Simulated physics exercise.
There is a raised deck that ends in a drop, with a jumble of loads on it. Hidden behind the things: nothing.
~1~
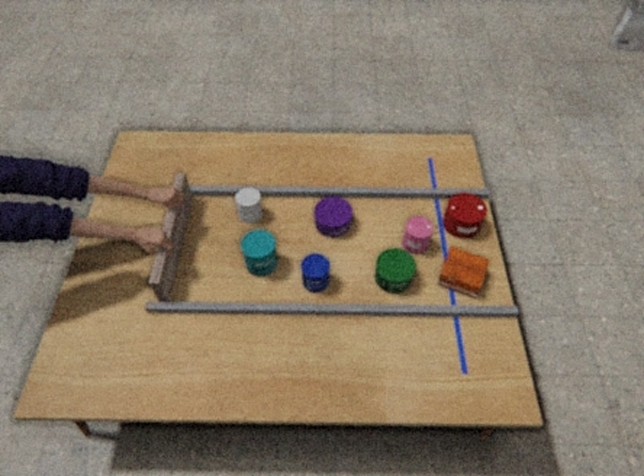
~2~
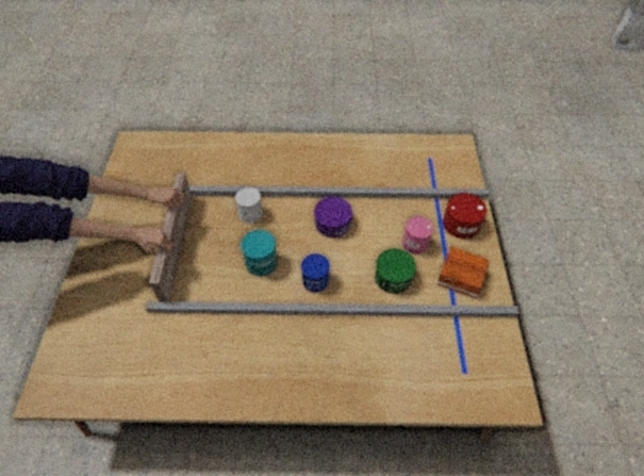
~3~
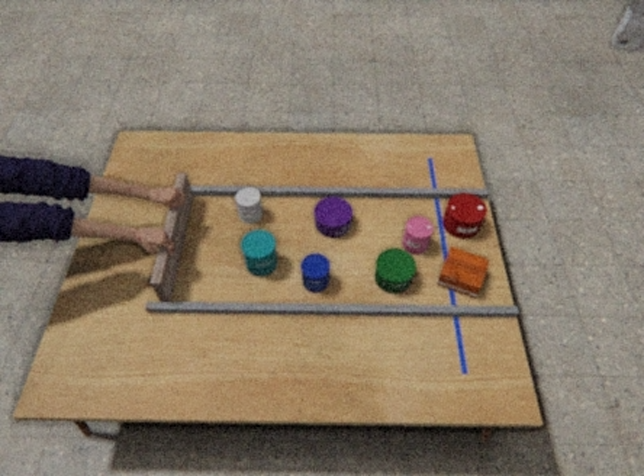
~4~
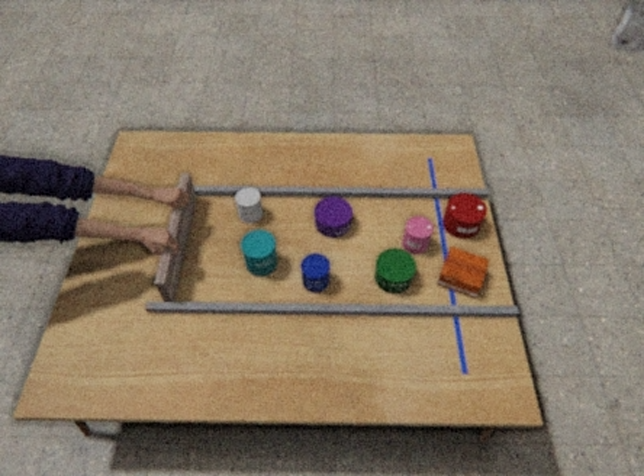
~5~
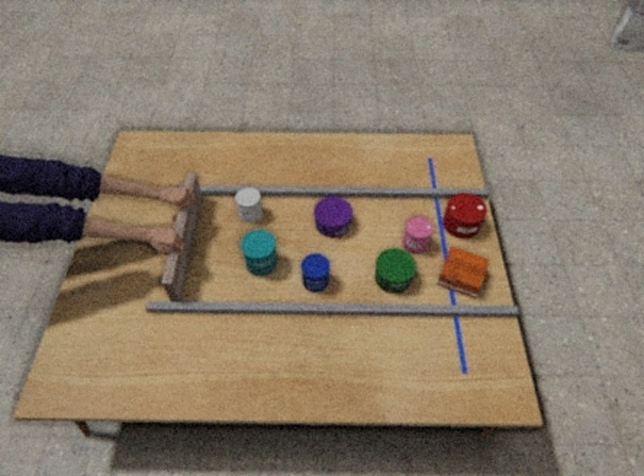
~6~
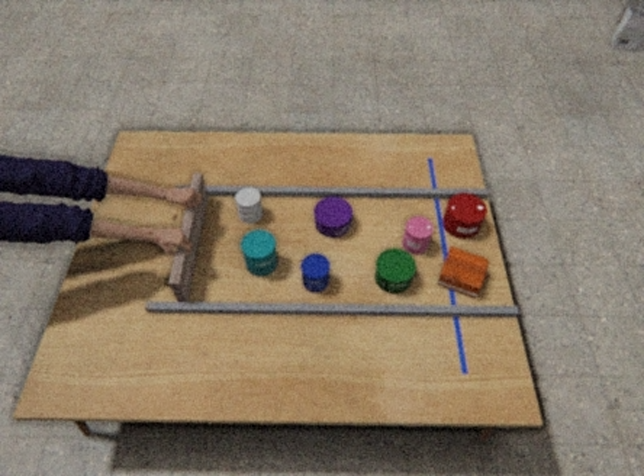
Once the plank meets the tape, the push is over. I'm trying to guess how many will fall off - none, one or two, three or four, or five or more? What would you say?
The drop count fails to reach three, yet is not nil.
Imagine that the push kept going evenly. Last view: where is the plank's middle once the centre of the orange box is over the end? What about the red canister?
First near (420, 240), second near (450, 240).
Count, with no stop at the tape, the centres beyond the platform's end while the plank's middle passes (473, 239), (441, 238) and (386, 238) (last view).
Respectively, 4, 1 and 0.
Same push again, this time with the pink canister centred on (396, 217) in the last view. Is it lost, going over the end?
Note: Pink canister is safe.
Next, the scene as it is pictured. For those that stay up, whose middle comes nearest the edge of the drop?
The red canister ends up foremost.
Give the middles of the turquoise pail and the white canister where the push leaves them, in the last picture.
The turquoise pail settles near (467, 257); as for the white canister, near (453, 204).
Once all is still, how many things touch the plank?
Tally at the end: 4.
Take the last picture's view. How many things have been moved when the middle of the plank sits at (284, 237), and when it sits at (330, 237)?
I get 3 at the one place and 4 at the other.
Soon after, none off yet; red canister at rest near (464, 216); orange box at rest near (463, 272); pink canister at rest near (417, 235).
By the end, the number that fall off is one or two; fallen, orange box.
